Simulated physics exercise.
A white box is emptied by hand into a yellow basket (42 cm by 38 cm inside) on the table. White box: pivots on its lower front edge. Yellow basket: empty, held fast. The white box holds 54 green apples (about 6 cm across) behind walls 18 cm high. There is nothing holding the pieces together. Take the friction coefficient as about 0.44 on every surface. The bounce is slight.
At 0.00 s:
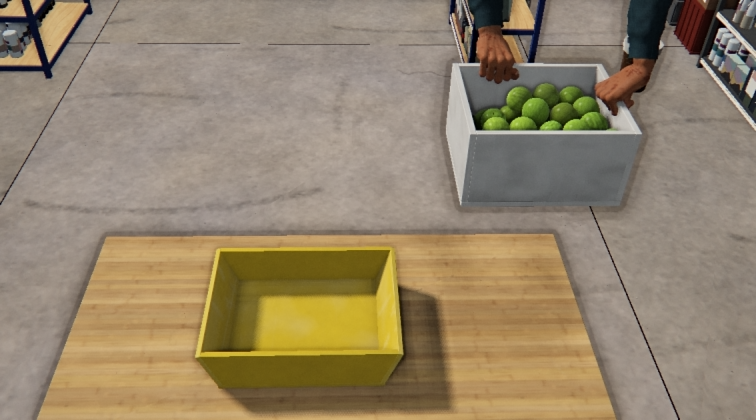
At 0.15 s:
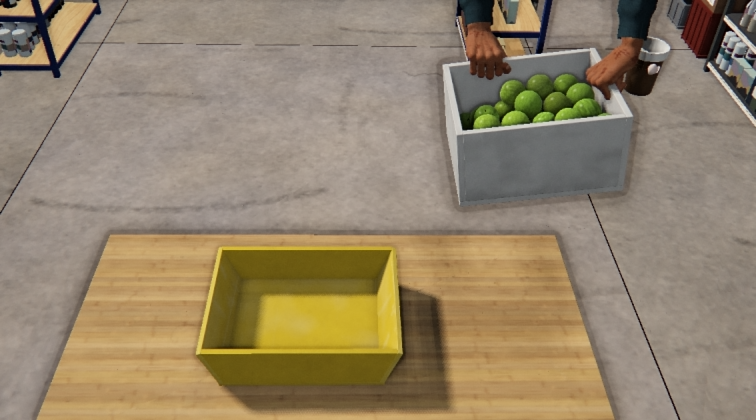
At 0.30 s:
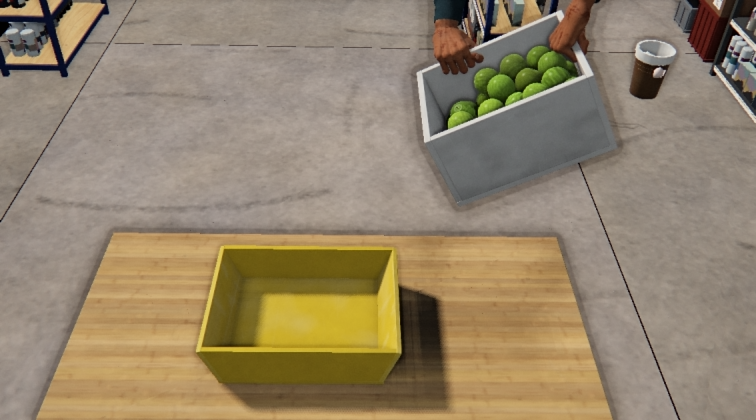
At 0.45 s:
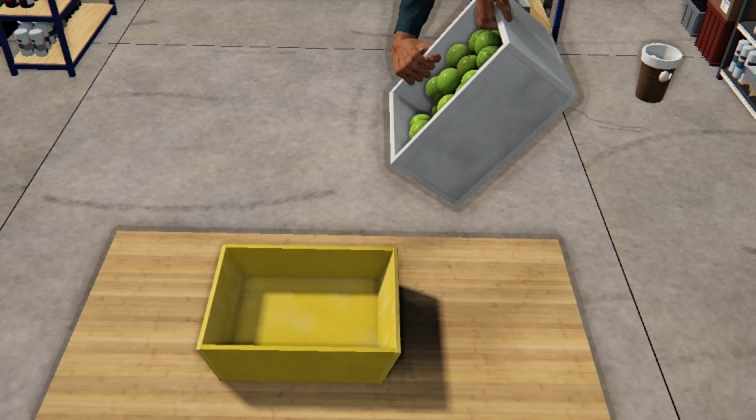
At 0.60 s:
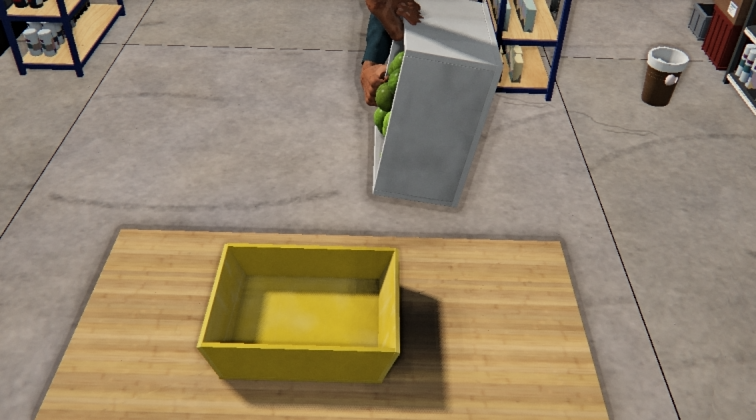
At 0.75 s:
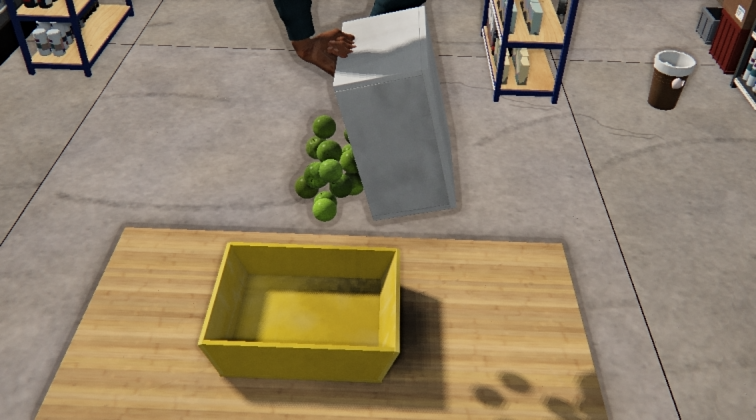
A pair of hands held a white box of green apples beyond a yellow basket on a wooden table, moved it left while tilting it steeply, and a cluster of apples tumbled out.
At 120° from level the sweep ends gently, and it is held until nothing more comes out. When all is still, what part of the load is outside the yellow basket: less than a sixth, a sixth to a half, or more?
Watch, a small share, below a sixth, winds up outside the container.
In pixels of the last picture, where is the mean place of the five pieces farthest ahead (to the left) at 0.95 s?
Somewhere near pixel (247, 277) of the last view.
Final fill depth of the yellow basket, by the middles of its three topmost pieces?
10 cm, more or less.
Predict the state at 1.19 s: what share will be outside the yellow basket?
Close to 5 in a hundred.
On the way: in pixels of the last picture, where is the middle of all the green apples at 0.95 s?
Centre: Approx. (328, 211).
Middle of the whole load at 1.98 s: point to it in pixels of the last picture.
Estimated centre in the last picture: (282, 309).
After 0.95 s, tilt 120°; 16 still in the white box, 12 in the yellow basket and 26 in the air.
After 1.19 s, tilt 120°; 38 in the yellow basket, 2 outside the yellow basket and 14 in the air.
After 1.53 s, tilt 120°; 51 in the yellow basket and 3 outside the yellow basket.
Final count (at 1.98 s), 51 in the yellow basket and 3 outside the yellow basket. Asked share, 3 of 54, 6 per cent.
